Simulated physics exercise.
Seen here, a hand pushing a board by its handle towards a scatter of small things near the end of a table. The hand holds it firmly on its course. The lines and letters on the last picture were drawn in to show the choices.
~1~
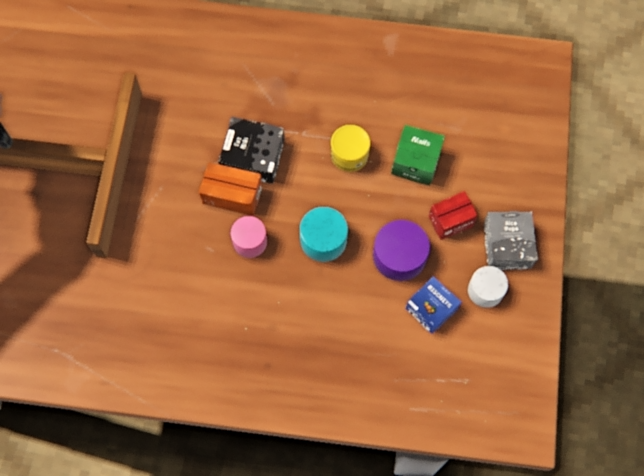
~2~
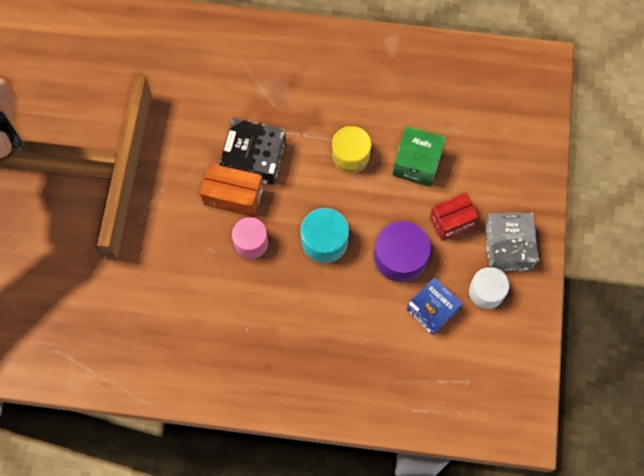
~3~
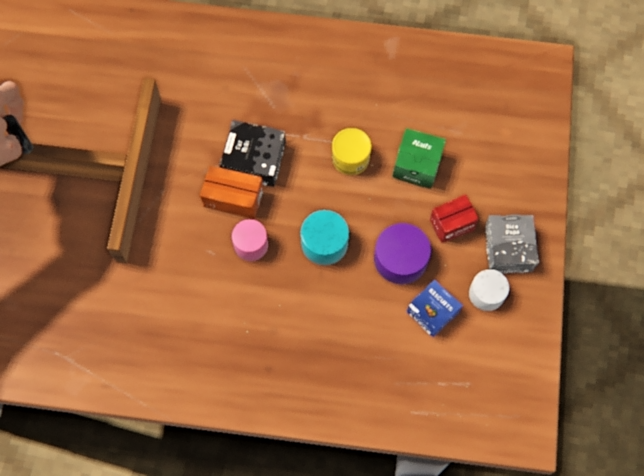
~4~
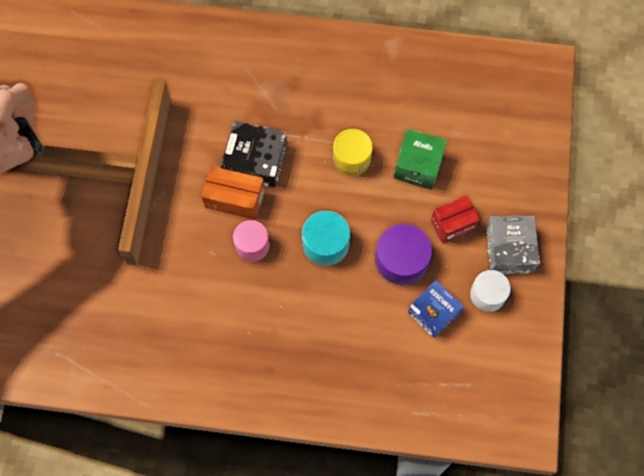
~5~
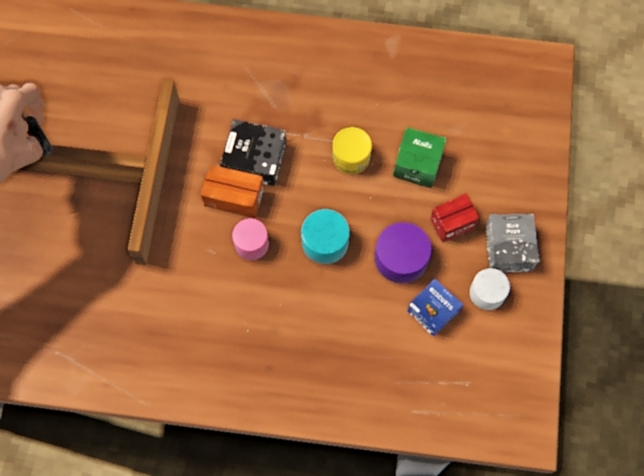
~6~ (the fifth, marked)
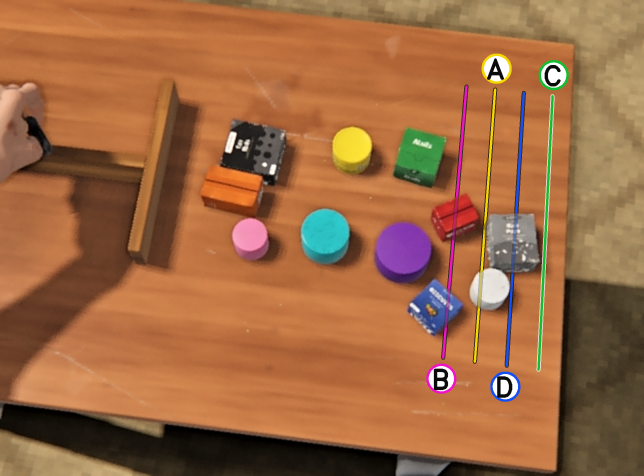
On a wooden table, a hand holding the handle of a wooden board pushes it a short way right toward a scatter of small coloured boxes and round containers, which stay in place, with a gap still between.
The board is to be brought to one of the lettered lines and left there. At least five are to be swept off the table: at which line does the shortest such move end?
Enough have fallen by D.
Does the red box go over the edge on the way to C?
By then, yes.
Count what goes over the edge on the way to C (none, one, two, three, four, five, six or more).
In all, six or more.
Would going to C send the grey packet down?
Yes.
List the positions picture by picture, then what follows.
White pot (487, 287); purple tin (401, 250); blue packet (433, 305), in the first picture.
Board (122, 158); yellow jar (351, 150), in the second picture.
Board (132, 161); pink tin (251, 241), in the third picture.
Board (143, 163); green box (420, 159), in the fourth picture.
Board (152, 162); red box (454, 219); grey packet (512, 243); white pot (489, 289), in the fifth picture.
On the marked copy, A at (486, 219); B at (455, 215); C at (546, 226); D at (516, 222).
With D. Early on, board (281, 178); yellow jar (369, 154); black box (321, 159).
Further on, board (413, 193); grey packet (544, 240); green box (536, 162).
At the end, board (518, 206); red box over the edge; green box over the edge; five fallen.
As for the rest, A drops only two; B drops only one; C drops eight, but is farther than needed.
